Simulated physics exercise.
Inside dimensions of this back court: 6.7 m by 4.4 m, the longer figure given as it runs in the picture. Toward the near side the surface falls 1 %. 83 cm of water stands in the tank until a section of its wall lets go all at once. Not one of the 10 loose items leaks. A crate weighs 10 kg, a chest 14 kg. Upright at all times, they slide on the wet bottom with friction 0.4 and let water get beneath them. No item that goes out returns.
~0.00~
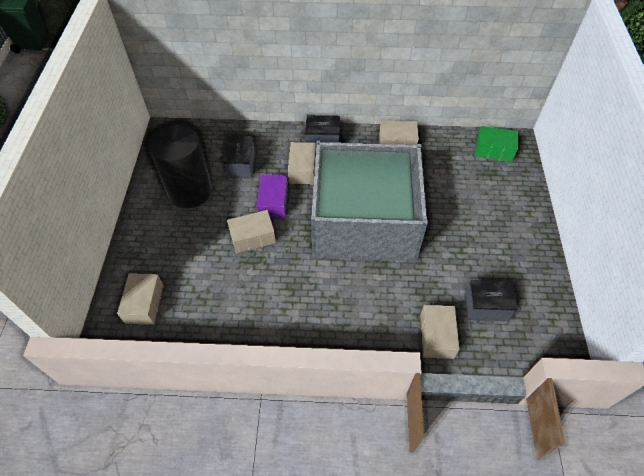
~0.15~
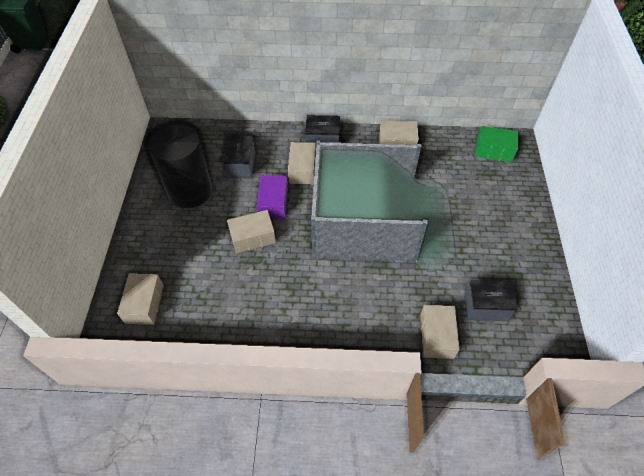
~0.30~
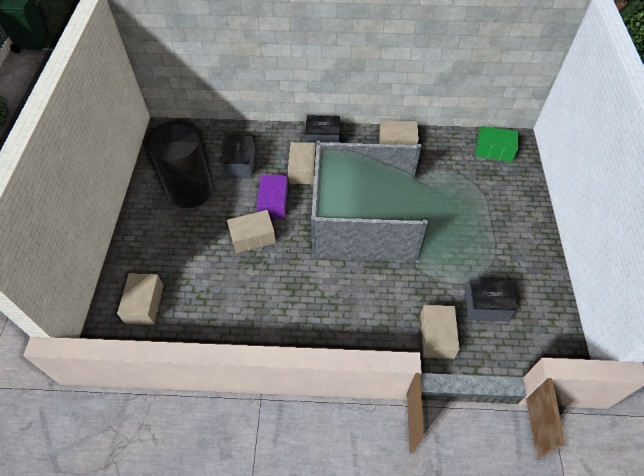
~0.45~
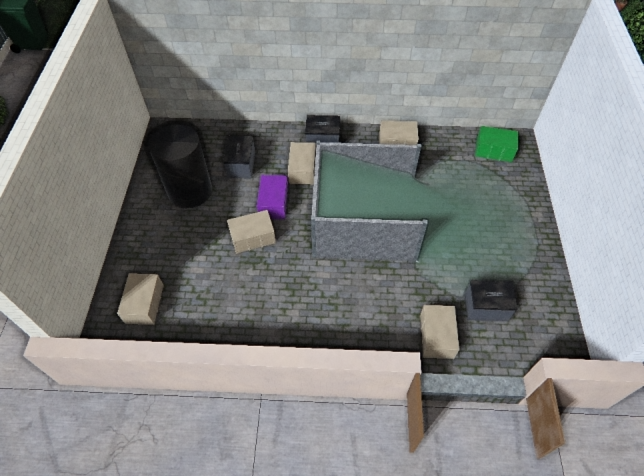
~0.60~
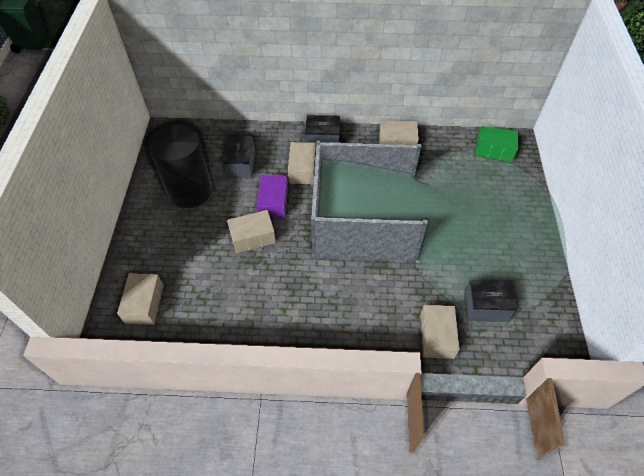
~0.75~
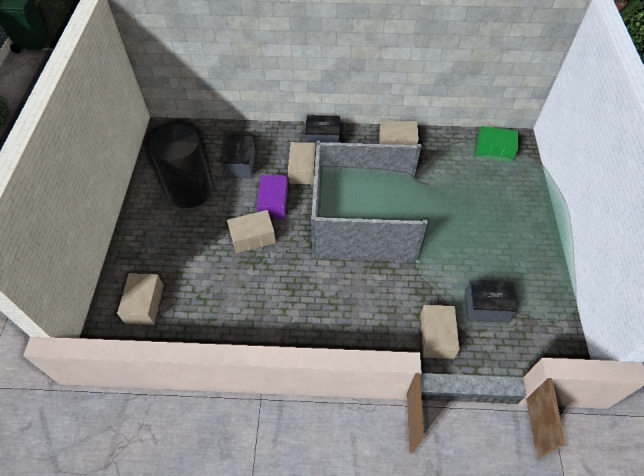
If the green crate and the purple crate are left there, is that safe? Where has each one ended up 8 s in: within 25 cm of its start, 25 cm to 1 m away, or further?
Result: The green crate is pushed well away, the purple crate is left almost where it stood.
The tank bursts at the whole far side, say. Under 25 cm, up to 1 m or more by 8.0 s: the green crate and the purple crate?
In that situation the green crate drifts a long way, while the purple crate creeps a little.
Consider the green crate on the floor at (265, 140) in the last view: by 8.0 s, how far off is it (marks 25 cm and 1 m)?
I'd say it lands far off.
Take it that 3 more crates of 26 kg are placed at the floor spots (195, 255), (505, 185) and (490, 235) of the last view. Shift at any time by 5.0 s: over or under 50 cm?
So that's within the threshold, beyond the threshold and beyond the threshold, in that sequence.
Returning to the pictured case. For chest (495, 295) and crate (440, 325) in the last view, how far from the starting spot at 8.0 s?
Taken in order, the shifts are 100 cm and 250 cm.
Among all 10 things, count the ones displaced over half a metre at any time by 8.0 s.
That makes 8.
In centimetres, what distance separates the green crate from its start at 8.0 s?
Distance: Near 550 cm.
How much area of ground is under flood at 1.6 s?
Wet: Near 10.0 m2.
After 1.6 s the green crate is near (505, 114), 0.3 m from its start, aground; the purple crate is near (272, 190), 0.0 m from its start, aground; 0 of 10 are out; 0 afloat.
After 3.6 s the green crate is near (344, 149), 2.5 m from its start, afloat; the purple crate is near (272, 191), 0.0 m from its start, aground; 0 of 10 are out; 2 afloat.
After 5.6 s the green crate is near (240, 120), 4.2 m from its start, afloat; the purple crate is near (270, 194), 0.1 m from its start, aground; 0 of 10 are out; 3 afloat.
After 8.0 s the green crate is near (159, 121), 5.6 m from its start, afloat; the purple crate is near (270, 194), 0.1 m from its start, aground; 0 of 10 are out; 4 afloat.
